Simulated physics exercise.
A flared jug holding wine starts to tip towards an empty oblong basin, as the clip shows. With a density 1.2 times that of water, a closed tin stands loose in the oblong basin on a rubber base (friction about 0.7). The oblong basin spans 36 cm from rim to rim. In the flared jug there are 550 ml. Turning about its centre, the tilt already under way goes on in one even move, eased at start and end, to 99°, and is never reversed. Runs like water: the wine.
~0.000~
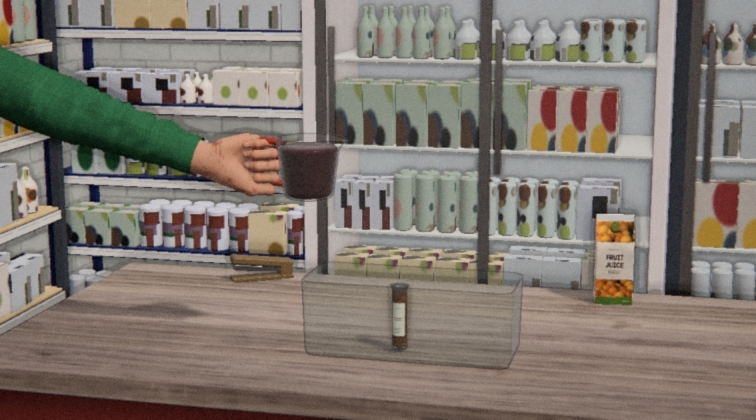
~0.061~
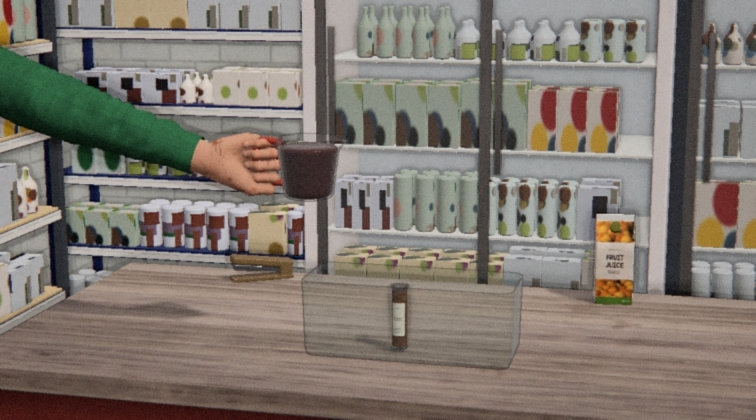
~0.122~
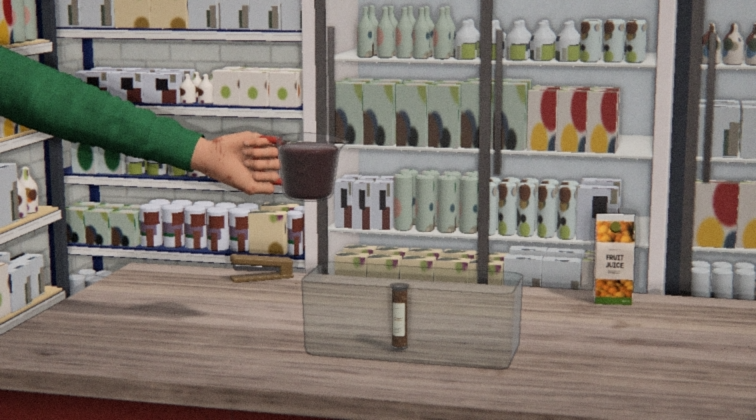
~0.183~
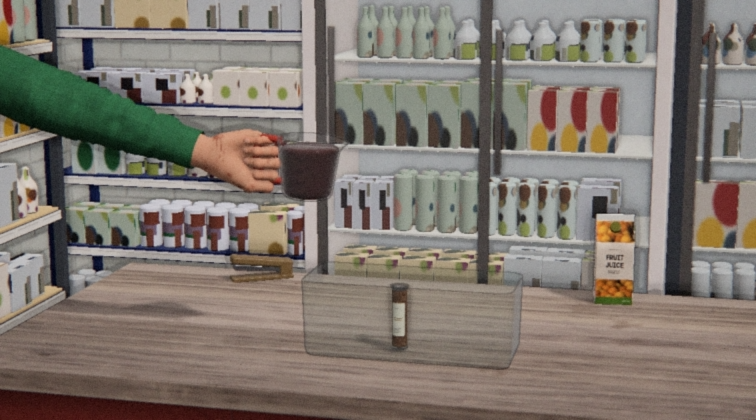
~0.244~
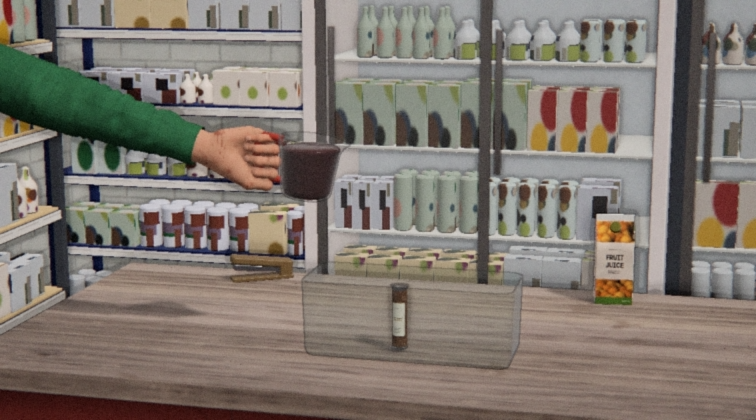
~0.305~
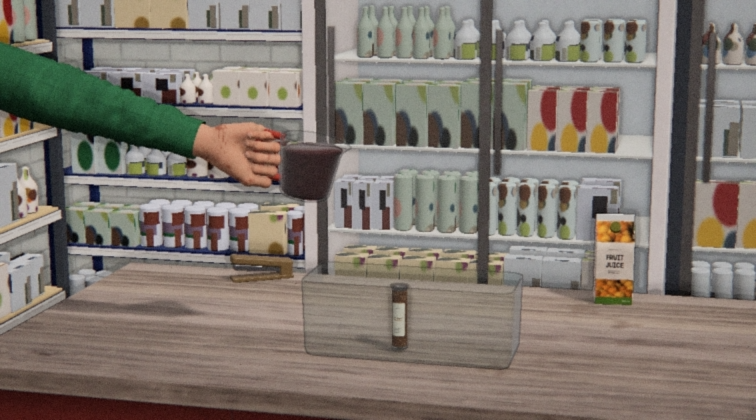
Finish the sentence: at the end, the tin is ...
Lying on its side.
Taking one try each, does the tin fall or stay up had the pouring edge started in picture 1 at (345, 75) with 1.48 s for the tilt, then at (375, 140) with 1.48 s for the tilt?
First it stays on its base; then it stays on its base.
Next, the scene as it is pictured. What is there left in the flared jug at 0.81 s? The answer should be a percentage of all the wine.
I reckon about 76 in a hundred is still held.
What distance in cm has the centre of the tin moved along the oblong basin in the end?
All told, the tin's centre has moved close to 7.5 cm.
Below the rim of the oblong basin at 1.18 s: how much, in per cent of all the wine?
I reckon close to 56 per cent.
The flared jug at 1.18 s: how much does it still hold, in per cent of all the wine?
I'd estimate some 22 per cent.
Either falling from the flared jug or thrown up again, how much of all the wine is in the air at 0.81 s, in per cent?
18 %.
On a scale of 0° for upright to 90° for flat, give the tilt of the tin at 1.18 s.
I'd put it at close to 5 degrees off upright.
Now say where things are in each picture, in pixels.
The first frame shows tilt 0°; pouring edge (348, 140); surface from (282, 145) to (339, 148); the oblong basin's rim runs from (311, 272) to (518, 285); the tin's top is at (400, 289).
The second frame shows tilt 0°; pouring edge (348, 140); surface from (282, 145) to (339, 148).
The third frame shows tilt 2°; pouring edge (348, 141); surface from (282, 145) to (339, 148).
The fourth frame shows tilt 4°; pouring edge (349, 143); surface from (283, 145) to (340, 148).
The fifth frame shows tilt 6°; pouring edge (351, 145); surface from (284, 146) to (341, 148).
The sixth frame shows tilt 10°; pouring edge (352, 148); surface from (285, 146) to (344, 149).
Then, 0.81 s in, the tilt is 57° and 76 per cent is still to pour; the tin stands where it began.
Then, 1.18 s in, the tilt is 89° and 23 per cent is still to pour; the tin stands where it began.
Then, 1.56 s in, the tilt is 99° and 1 per cent is still to pour; the tin lies on its side.
Then, 1.98 s in, the tilt is 99° and 0 per cent is still to pour; the tin lies on its side.
Finally, the tin lies on its side.
